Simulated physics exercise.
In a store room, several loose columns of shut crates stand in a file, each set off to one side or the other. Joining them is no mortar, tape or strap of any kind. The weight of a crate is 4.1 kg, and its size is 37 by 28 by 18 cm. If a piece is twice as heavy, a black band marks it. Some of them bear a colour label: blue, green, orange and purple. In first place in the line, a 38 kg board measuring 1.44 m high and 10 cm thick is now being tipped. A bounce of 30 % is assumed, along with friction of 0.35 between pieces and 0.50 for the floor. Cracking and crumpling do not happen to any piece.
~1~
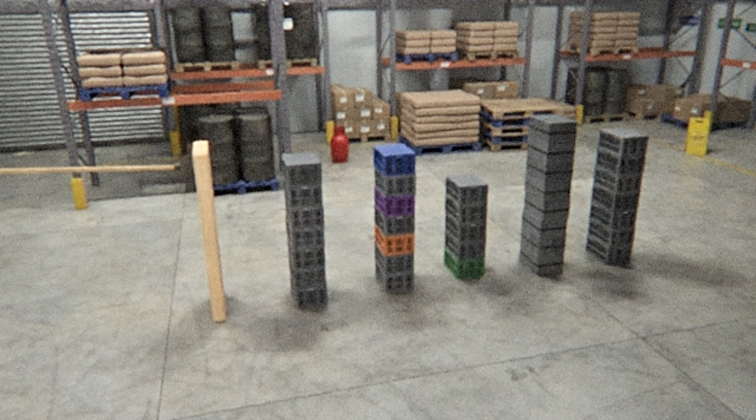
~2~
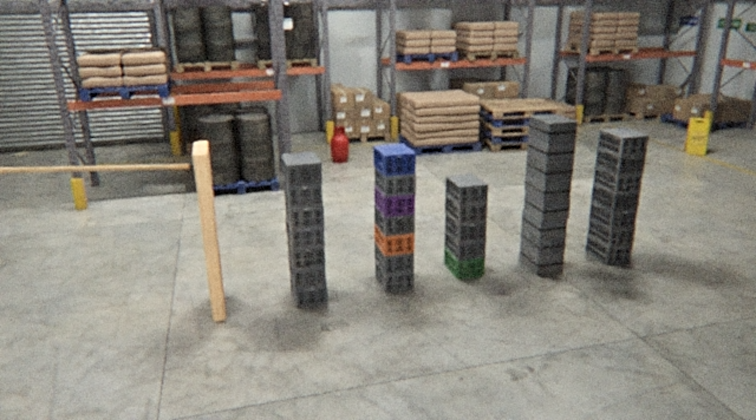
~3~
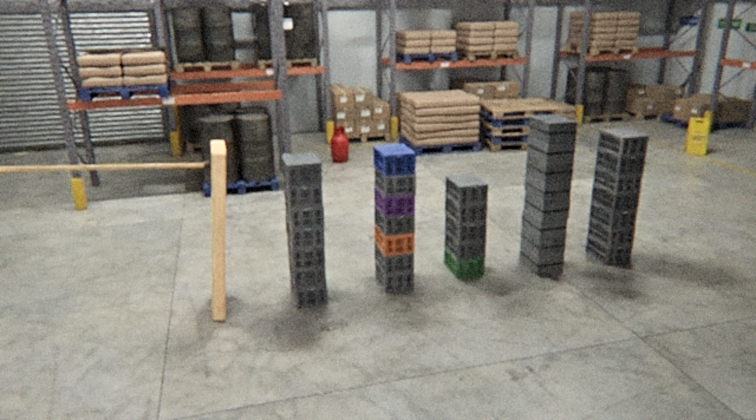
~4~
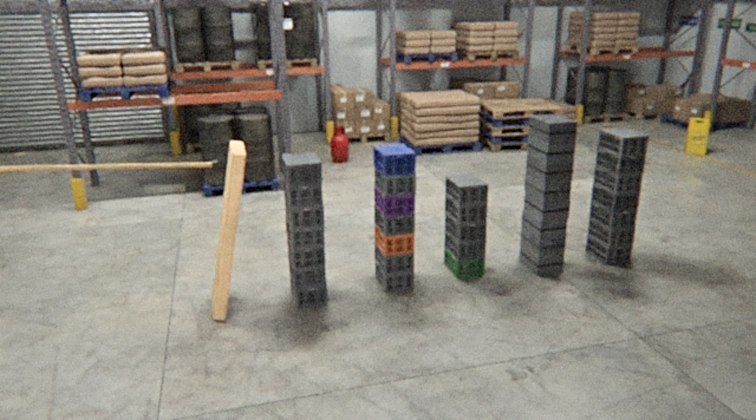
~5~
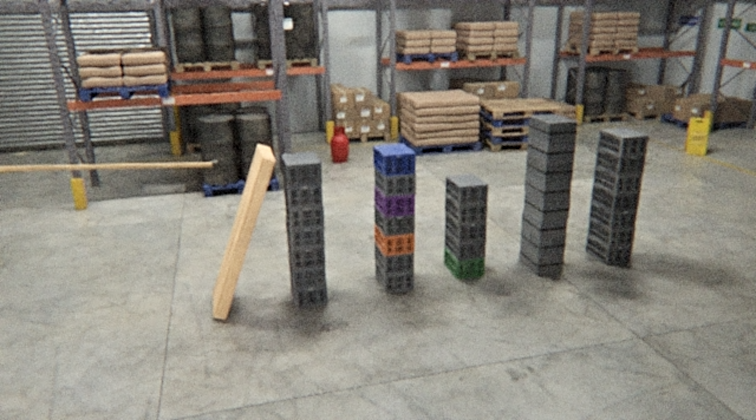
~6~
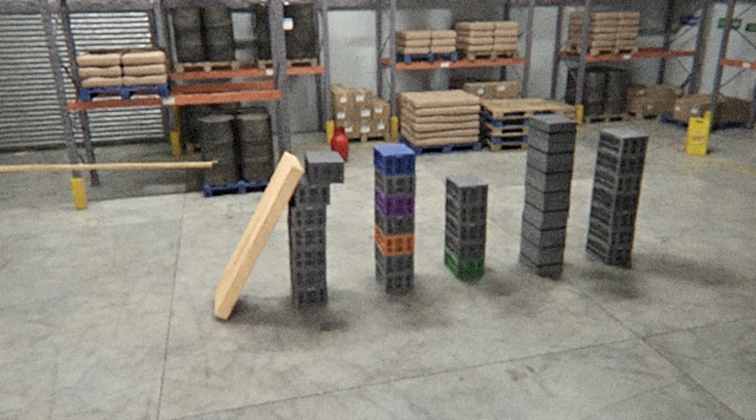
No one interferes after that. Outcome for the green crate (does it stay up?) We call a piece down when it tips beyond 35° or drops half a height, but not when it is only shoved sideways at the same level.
Holds.
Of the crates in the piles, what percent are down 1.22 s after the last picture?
35 %.
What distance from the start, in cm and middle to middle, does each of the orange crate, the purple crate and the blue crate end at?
Start to finish, close to orange 70, purple 140, blue 290 centimetres.
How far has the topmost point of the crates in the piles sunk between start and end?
Around 95 centimetres.
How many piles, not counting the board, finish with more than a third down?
The answer is 5.
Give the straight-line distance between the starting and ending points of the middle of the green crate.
I'd put it at near 15 cm.
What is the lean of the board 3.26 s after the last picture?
Roughly 65°.
Then, 1.22 s after the last picture, board 76° from upright; 12 of the 34 crates down; green crate leaning 19°; orange crate leaning 36°, 11 cm lower.
Then, 3.26 s after the last picture, board 66° from upright; 31 of the 34 crates down; green crate leaning 31°; blue crate on its side.
At rest, board 66° from upright; 31 of the 34 crates down; green crate shifted 14 cm; blue crate upside down; orange crate on its side. As the last picture would show them, middles, green crate near (477, 259), blue crate near (586, 217).
